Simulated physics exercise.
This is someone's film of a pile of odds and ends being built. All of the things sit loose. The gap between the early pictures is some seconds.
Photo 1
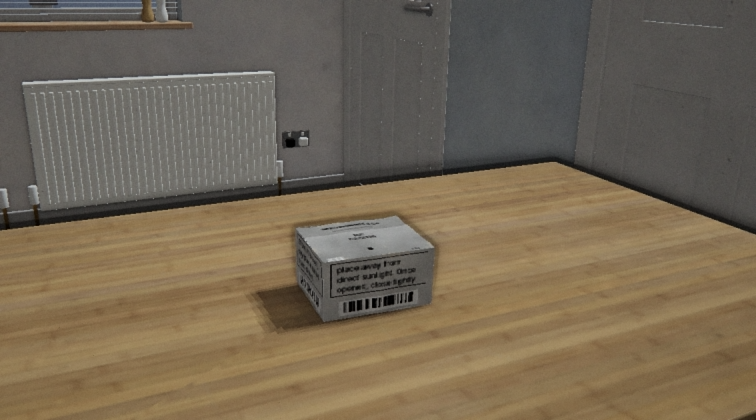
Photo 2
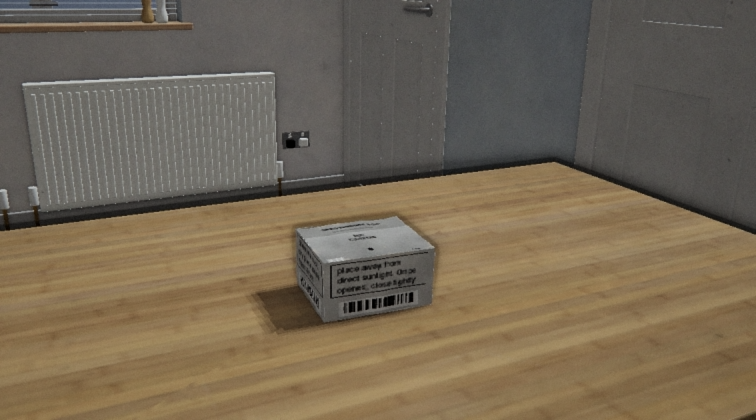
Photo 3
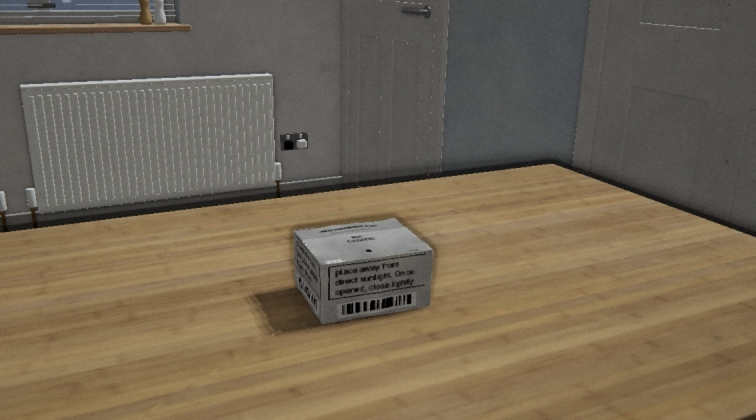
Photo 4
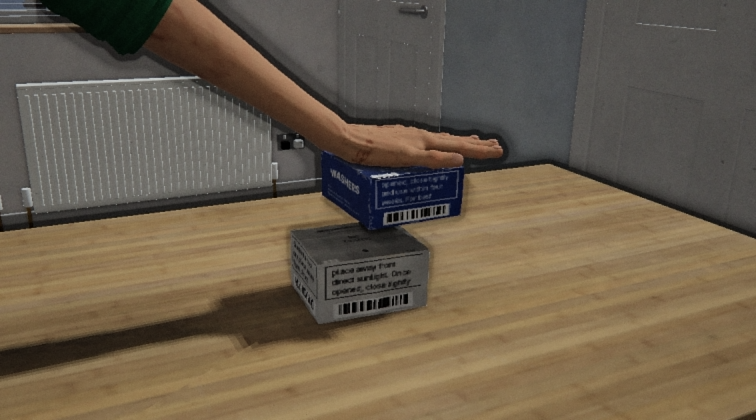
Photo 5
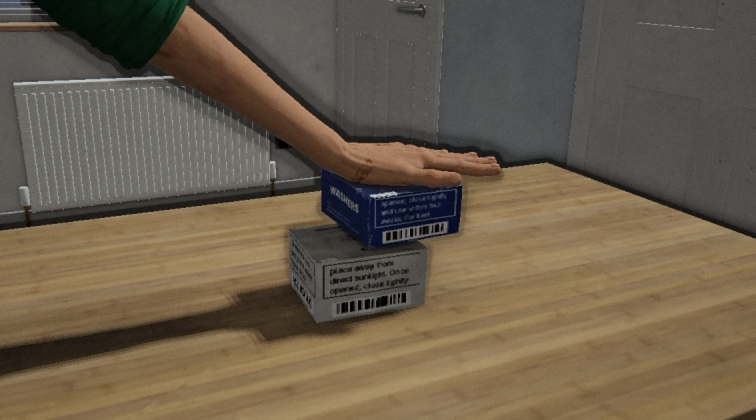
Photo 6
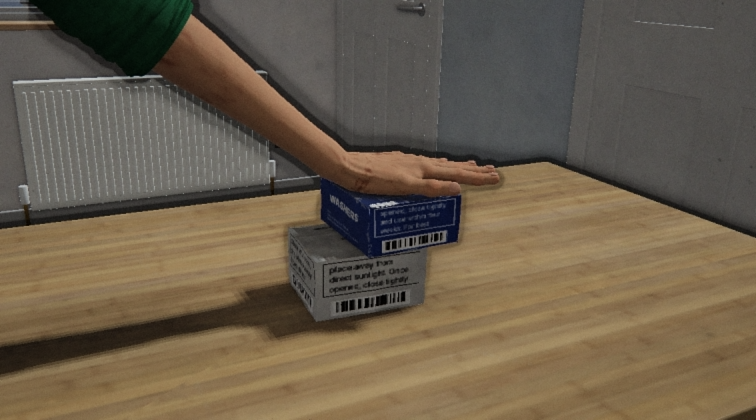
On a wooden table, a hand lowers a blue box onto a white box.
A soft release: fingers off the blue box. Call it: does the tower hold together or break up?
It holds together.
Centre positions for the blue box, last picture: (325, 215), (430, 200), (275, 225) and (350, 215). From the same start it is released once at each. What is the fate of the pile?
The pile remains standing the first time, collapses the second time, collapses the third time and remains standing the fourth time.
Then, 0.40 s on from there, no change.
Then, 0.80 s on from there, blue box resting near (388, 208).
In the end, both unmoved. At the end, from the last picture's camera, blue box near (388, 208). The pile keeps its balance.
